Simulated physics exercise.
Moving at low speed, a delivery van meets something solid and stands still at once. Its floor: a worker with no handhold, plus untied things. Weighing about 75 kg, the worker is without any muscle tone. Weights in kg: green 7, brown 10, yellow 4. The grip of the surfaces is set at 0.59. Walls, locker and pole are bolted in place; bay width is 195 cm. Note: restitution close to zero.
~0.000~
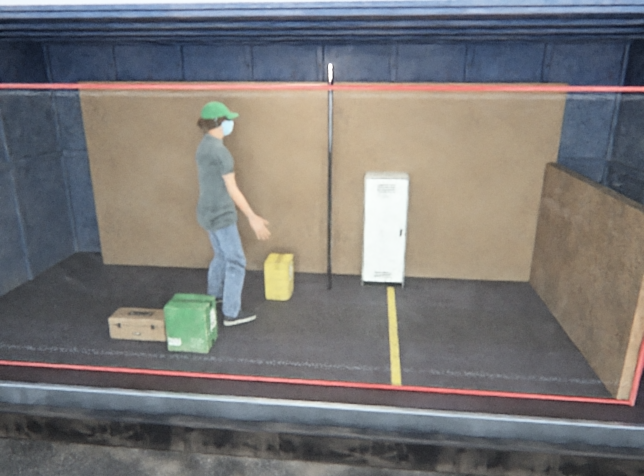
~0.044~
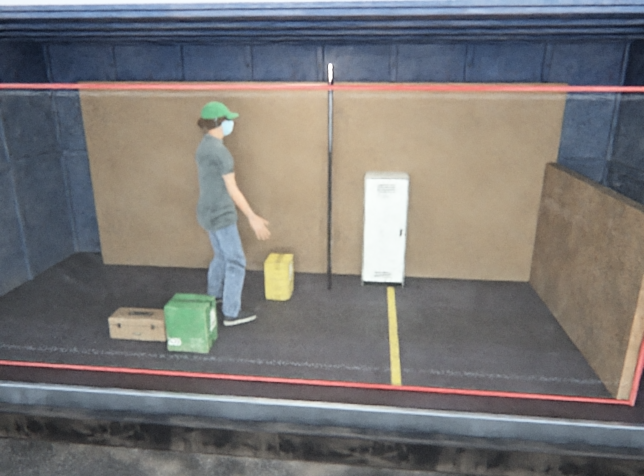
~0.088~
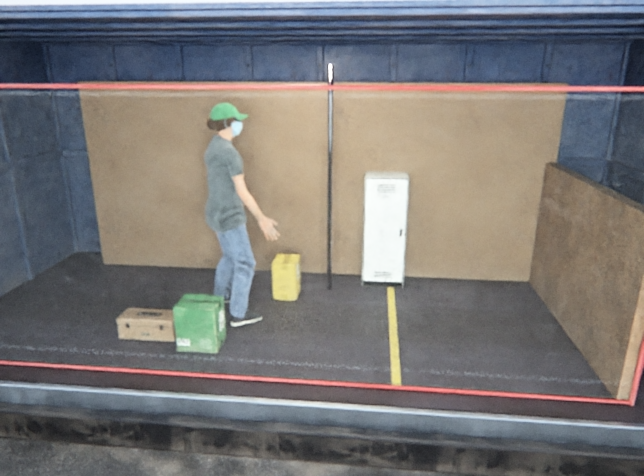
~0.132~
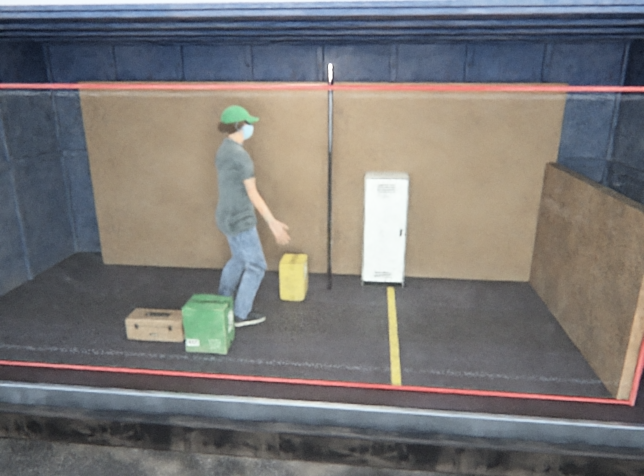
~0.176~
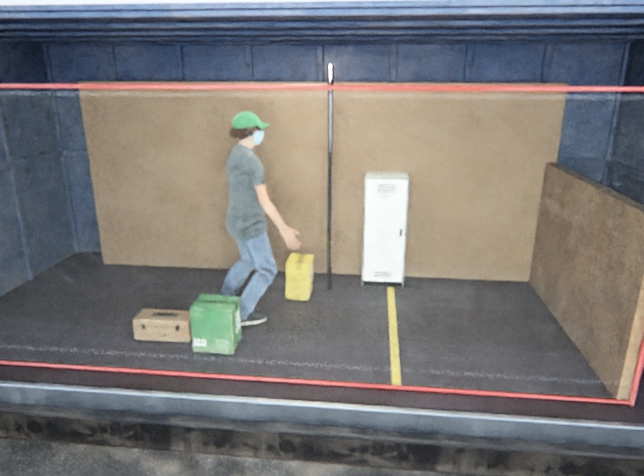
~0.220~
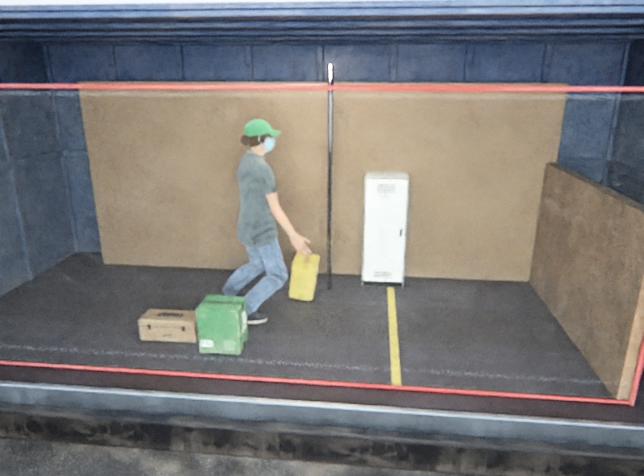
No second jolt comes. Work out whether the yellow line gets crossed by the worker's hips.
Result: Line intact.
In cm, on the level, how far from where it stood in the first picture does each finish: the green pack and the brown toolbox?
Lab note: Green pack shifted 30, brown toolbox shifted 30.
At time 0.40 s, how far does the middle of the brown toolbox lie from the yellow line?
Short by some 165 cm.
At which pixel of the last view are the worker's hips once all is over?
It ends up near pixel (329, 323) in the last picture.
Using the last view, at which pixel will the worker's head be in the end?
I'd put it close to (396, 312) in the last view.
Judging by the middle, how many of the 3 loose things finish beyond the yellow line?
The count is 0.
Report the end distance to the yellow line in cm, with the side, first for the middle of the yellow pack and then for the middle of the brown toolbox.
Result: Yellow pack = 70 cm short, brown toolbox = 170 cm short.
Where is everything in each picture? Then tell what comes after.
The first frame shows worker's hips (217, 211), brown toolbox (142, 324), yellow line (396, 377).
The second frame shows worker's hips (217, 211), brown toolbox (142, 324).
The third frame shows worker's hips (226, 212), brown toolbox (150, 324).
The fourth frame shows worker's hips (236, 215), brown toolbox (159, 325).
The fifth frame shows worker's hips (247, 220), brown toolbox (166, 325).
The sixth frame shows worker's hips (257, 227), brown toolbox (172, 325), yellow line (396, 377). Everything loose set off at about 1.9 m/s.
After 0.40 s the worker's hips are 76 cm short of the yellow line, near (301, 274) in the last picture's view.
After 0.65 s the worker's hips are 71 cm short of the yellow line, near (305, 287) in the last picture's view.
After 1.05 s the worker's hips are 48 cm short of the yellow line, near (332, 323) in the last picture's view; the brown toolbox 166 cm short of the yellow line, tilted 0°.
Final state at 2.0 s, green pack stops short of the yellow line; brown toolbox stops short of the yellow line; yellow pack stops short of the yellow line; worker's hips stop short of the yellow line.
